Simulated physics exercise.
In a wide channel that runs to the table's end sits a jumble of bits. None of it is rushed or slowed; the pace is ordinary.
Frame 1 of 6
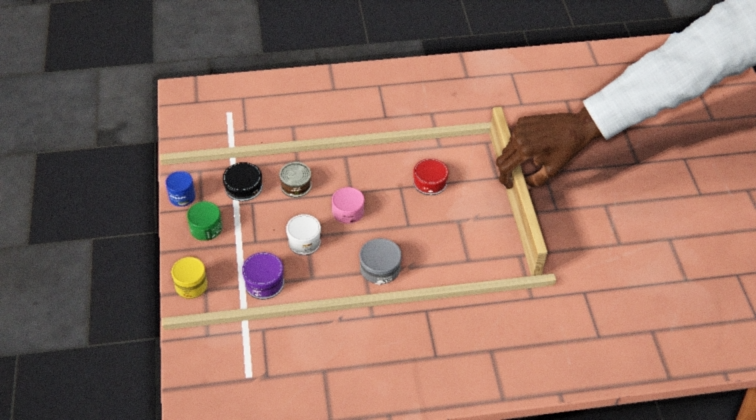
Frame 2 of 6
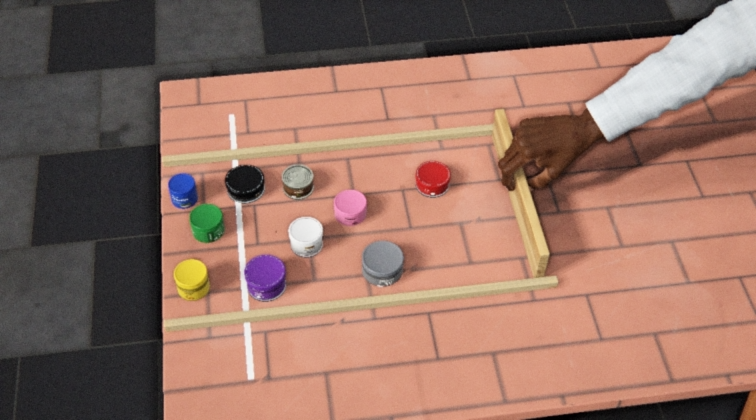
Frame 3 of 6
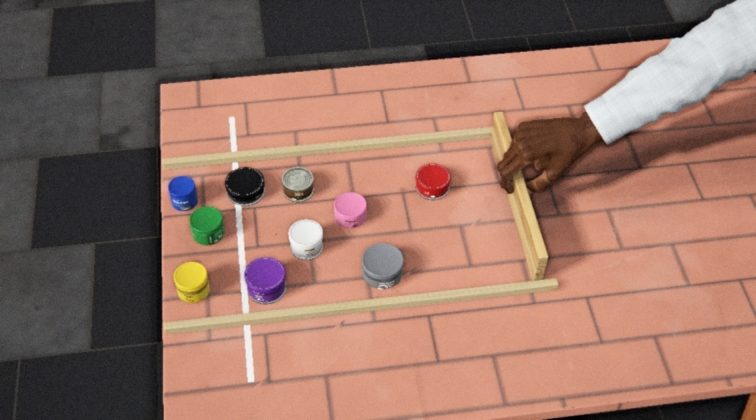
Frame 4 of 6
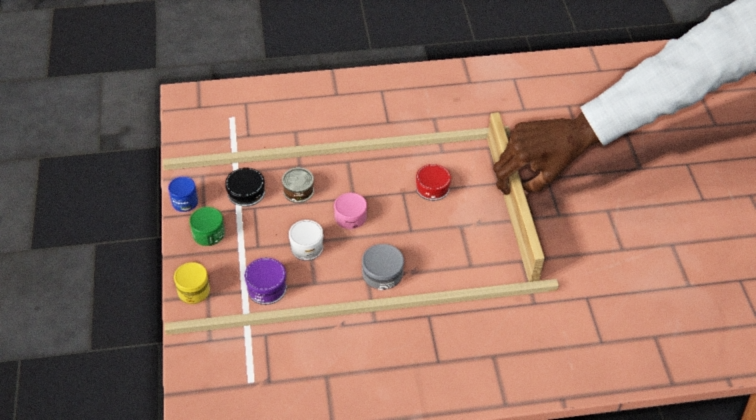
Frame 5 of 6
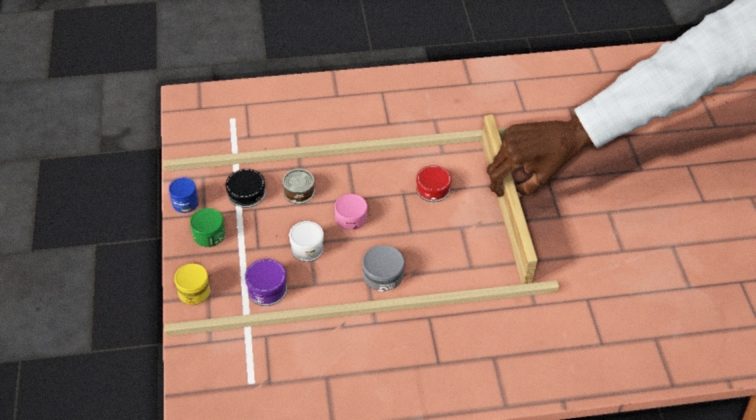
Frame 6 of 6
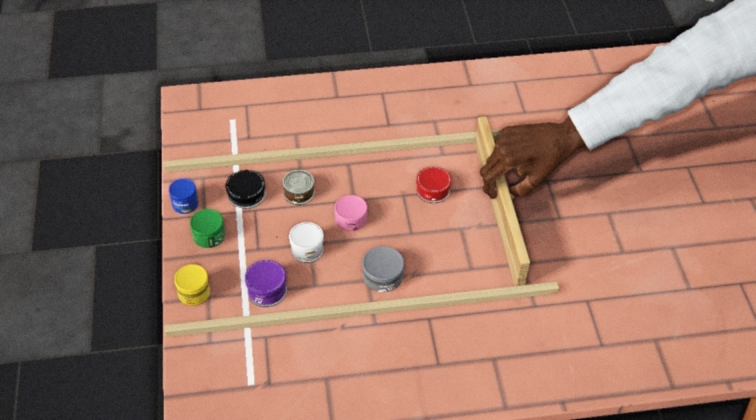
A hand slides a wooden board slightly left toward small colored tubs on a brick-patterned table.
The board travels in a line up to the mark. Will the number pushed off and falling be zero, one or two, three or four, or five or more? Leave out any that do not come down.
It will be one or two.
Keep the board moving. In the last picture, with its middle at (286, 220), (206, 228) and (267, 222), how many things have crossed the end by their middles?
Going through the three positions, you'd get 0, 5 and 0.
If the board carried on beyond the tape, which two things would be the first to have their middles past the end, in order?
Yellow tub, then purple tin.
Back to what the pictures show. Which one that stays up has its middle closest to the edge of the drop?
That's the blue tub.
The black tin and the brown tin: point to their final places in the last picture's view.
The black tin comes to rest at (185, 179), and the brown tin comes to rest at (219, 180).
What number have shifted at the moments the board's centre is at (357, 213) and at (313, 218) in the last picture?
By the first moment it's 3, by the second it's 7.
Soon after, none off yet; blue tub at rest near (184, 196); yellow tub at rest near (193, 286); green tub at rest near (208, 229).
After that, none off yet; blue tub at rest near (180, 197); yellow tub at rest near (193, 286); green tub at rest near (208, 229).
In the end, the number that fall off is one or two; gone, yellow tub.
